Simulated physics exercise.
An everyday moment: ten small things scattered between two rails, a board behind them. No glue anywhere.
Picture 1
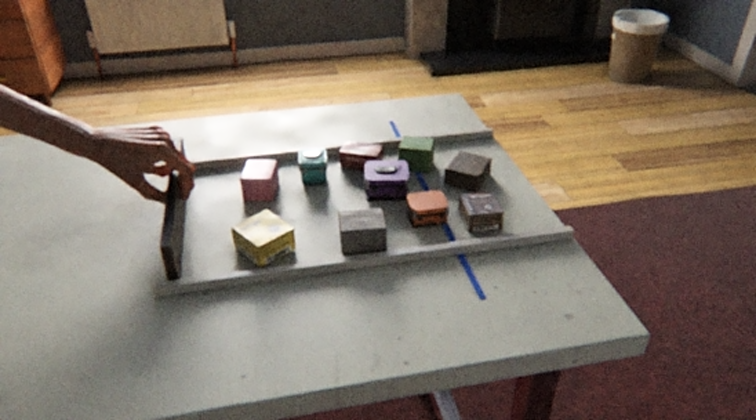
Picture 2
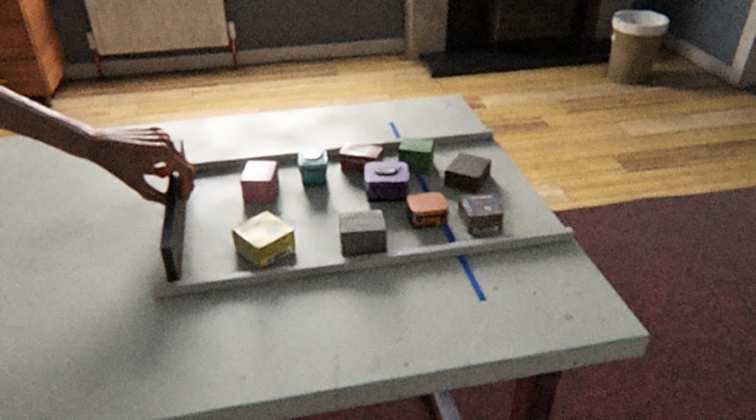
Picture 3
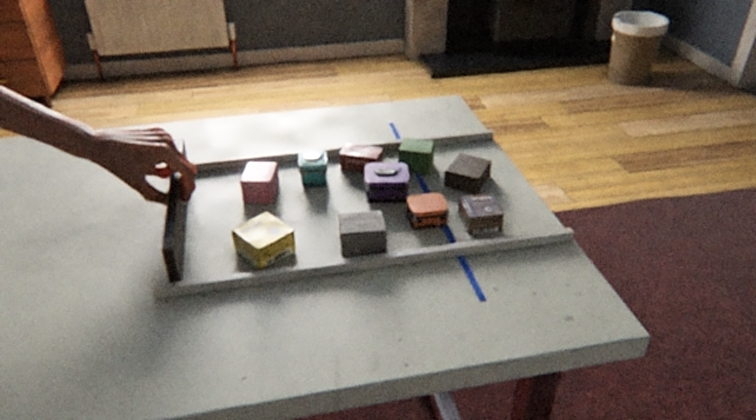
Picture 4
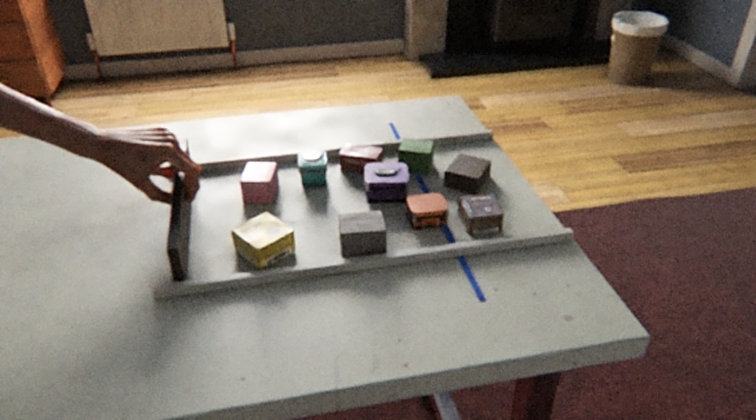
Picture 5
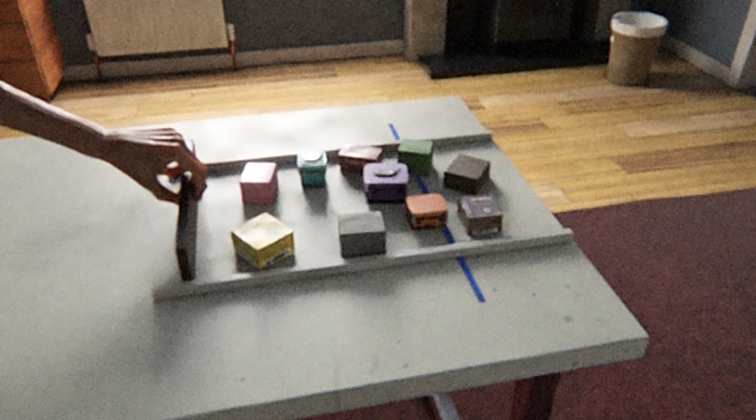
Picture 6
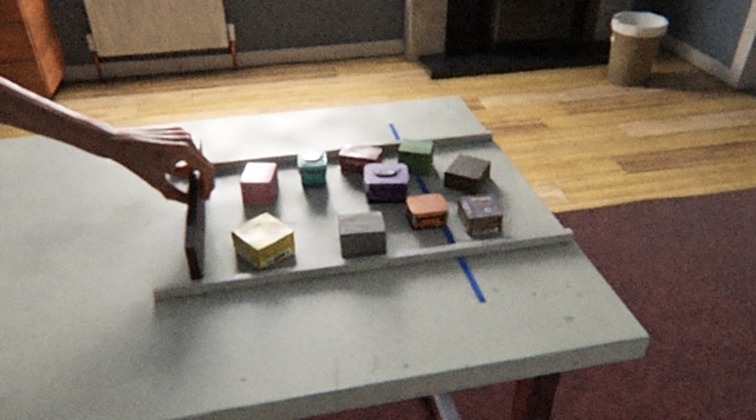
In a room with a wooden floor and a dark red rug, a pale tabletop is seen from above at an angle by a still camera. Between two rails sit ten small boxes and blocks, yellow and pink at left, turquoise, grey and purple mid-table, green, orange-red and dark ones near a blue tape line. A hand at left slides an upright dark board slightly rightward, while the objects stay put.
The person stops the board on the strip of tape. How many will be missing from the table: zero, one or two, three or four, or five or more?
The number that fall off is zero.
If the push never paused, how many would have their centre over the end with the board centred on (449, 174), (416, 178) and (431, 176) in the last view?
The counts: 1, 0 and 0.
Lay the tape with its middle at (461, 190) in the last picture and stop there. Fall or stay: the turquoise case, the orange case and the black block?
The turquoise case is kept; the orange case survives; the black block does not fall.
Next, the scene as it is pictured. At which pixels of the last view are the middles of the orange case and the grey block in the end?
Near (488, 200) and (512, 219).
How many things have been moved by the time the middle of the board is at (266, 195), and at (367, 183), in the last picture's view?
The counts are 2 and 9.
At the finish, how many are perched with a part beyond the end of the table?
1 of them.
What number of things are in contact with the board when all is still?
In contact: 4.
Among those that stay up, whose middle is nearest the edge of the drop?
It is the brown box.
Soon after, none off yet; black block at rest near (468, 174); brown box at rest near (480, 214); green block at rest near (416, 157).
After that, none off yet; black block at rest near (468, 174); brown box moving near (485, 214); green block at rest near (419, 157).
And then, none off yet; black block at rest near (470, 174); brown box displaced about its own width near (510, 209); green block displaced about its own width near (452, 151).
In the end, the number that fall off is zero.
